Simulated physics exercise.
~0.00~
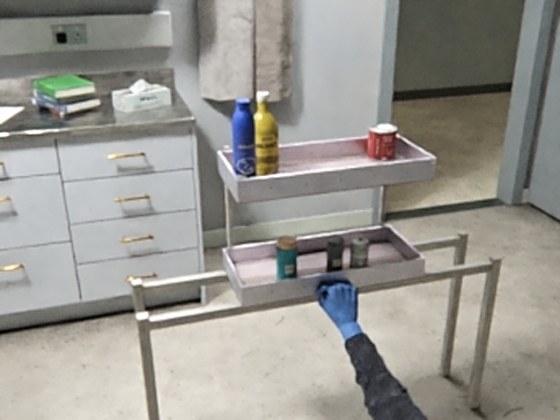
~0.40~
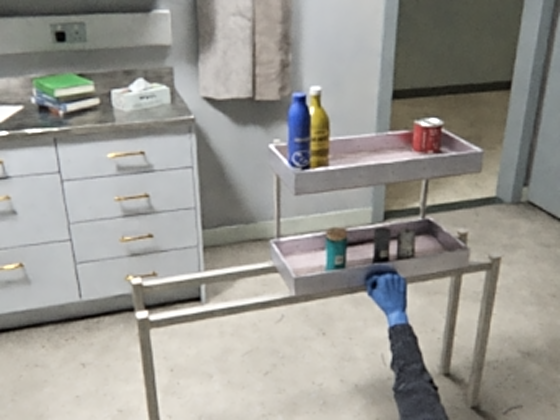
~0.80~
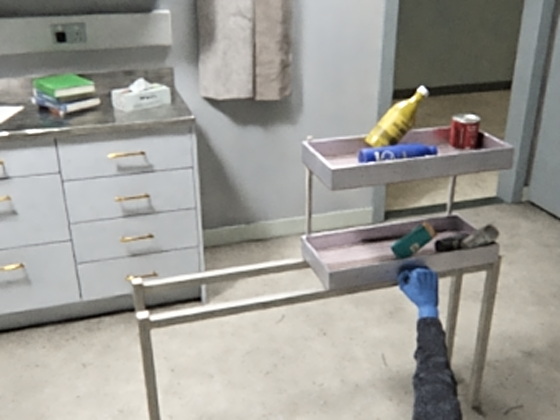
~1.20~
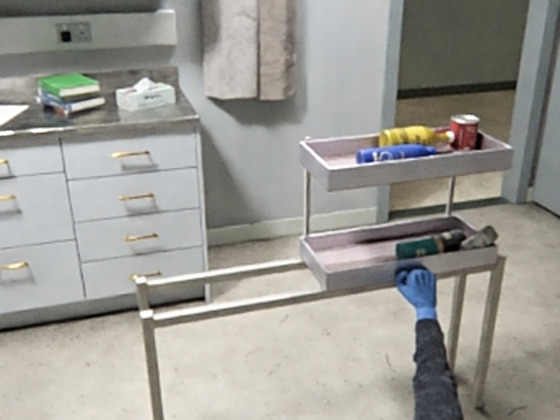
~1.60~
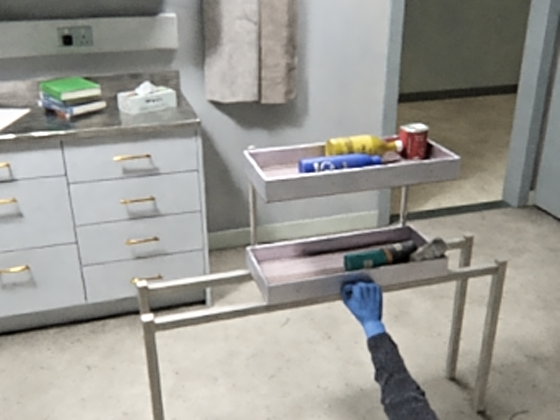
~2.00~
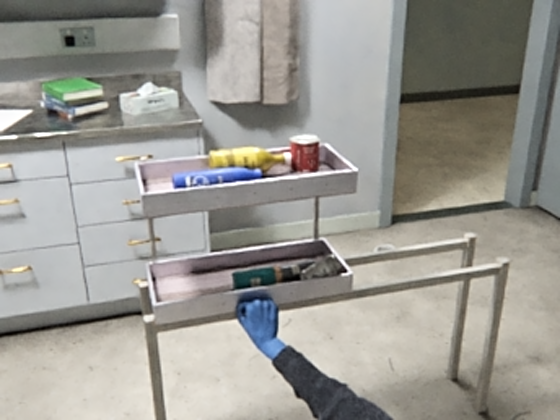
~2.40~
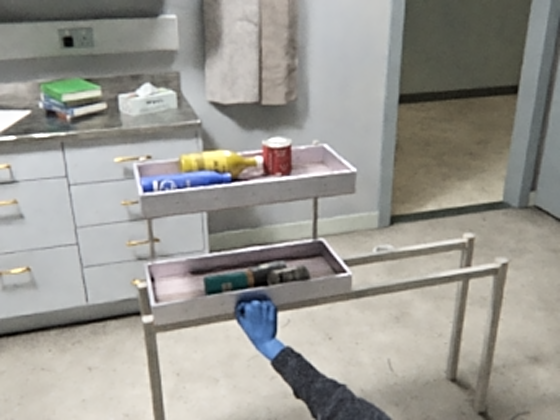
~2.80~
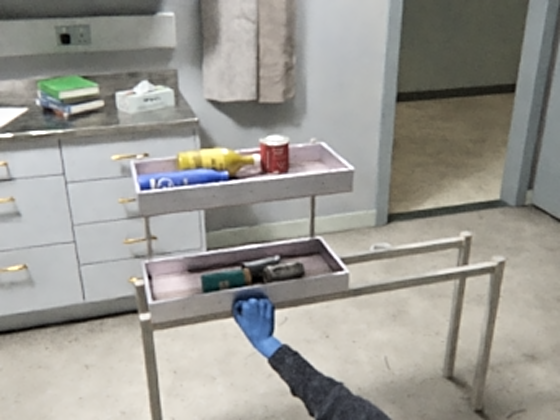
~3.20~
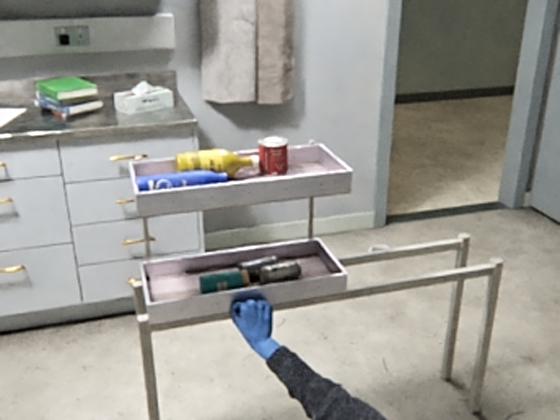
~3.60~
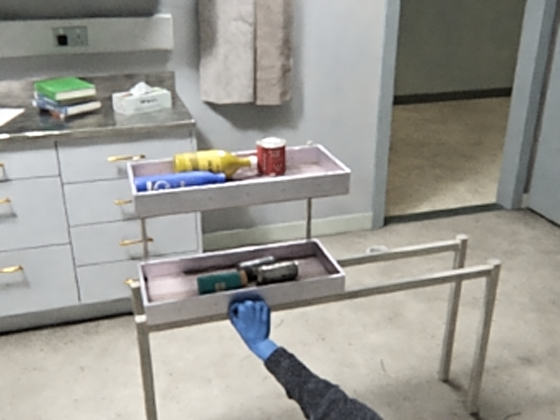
In a grey room with a drawer cabinet on the left and an open doorway on the right, a slightly swaying view looks down on a two-level pinkish tray on a metal frame. Blue and yellow bottles and a red tin stand on the upper level, with a turquoise jar and two small dark containers below. A blue-gloved hand slides the tray right, and the bottles and lower containers topple. The hand then slides it back to the left end, where it stays. Everything remains aboard, with only the red tin upright.
